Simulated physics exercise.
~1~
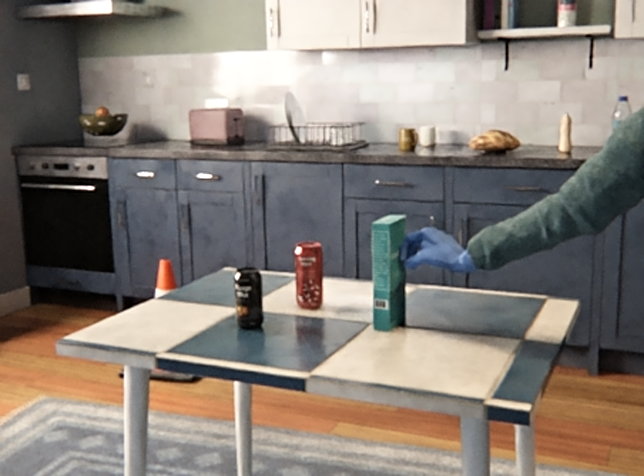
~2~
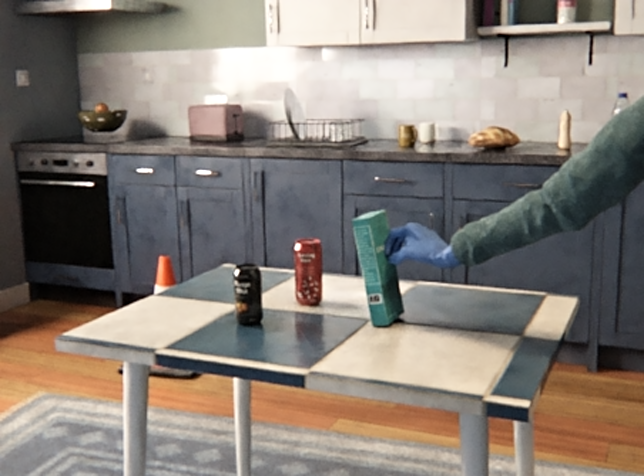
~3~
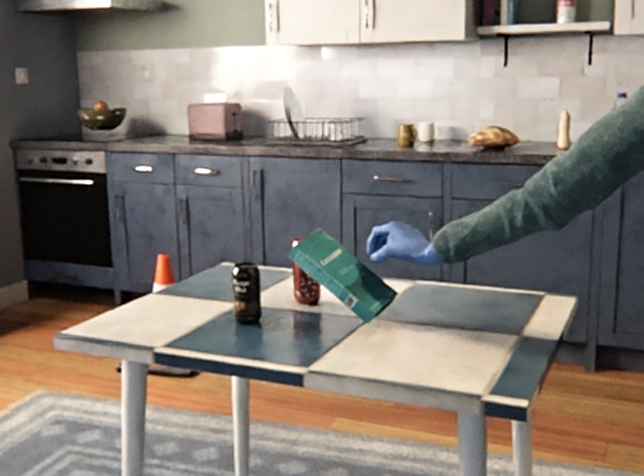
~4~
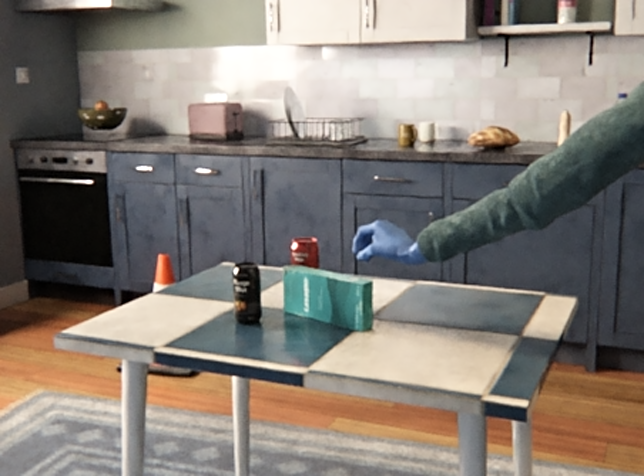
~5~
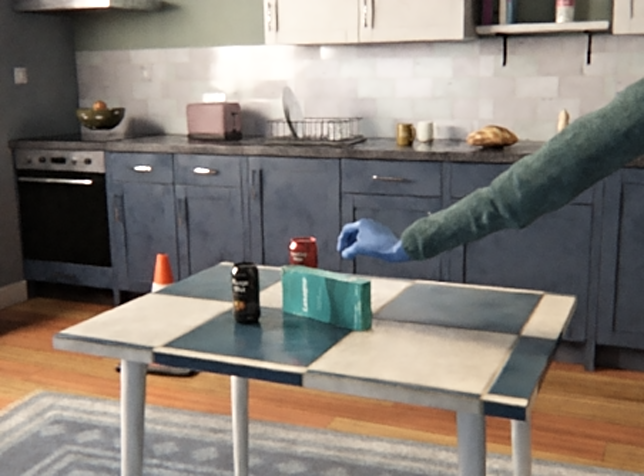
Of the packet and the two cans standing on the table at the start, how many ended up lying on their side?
Only one ended up on its side, the turquoise packet. The red can and the black can were still standing.
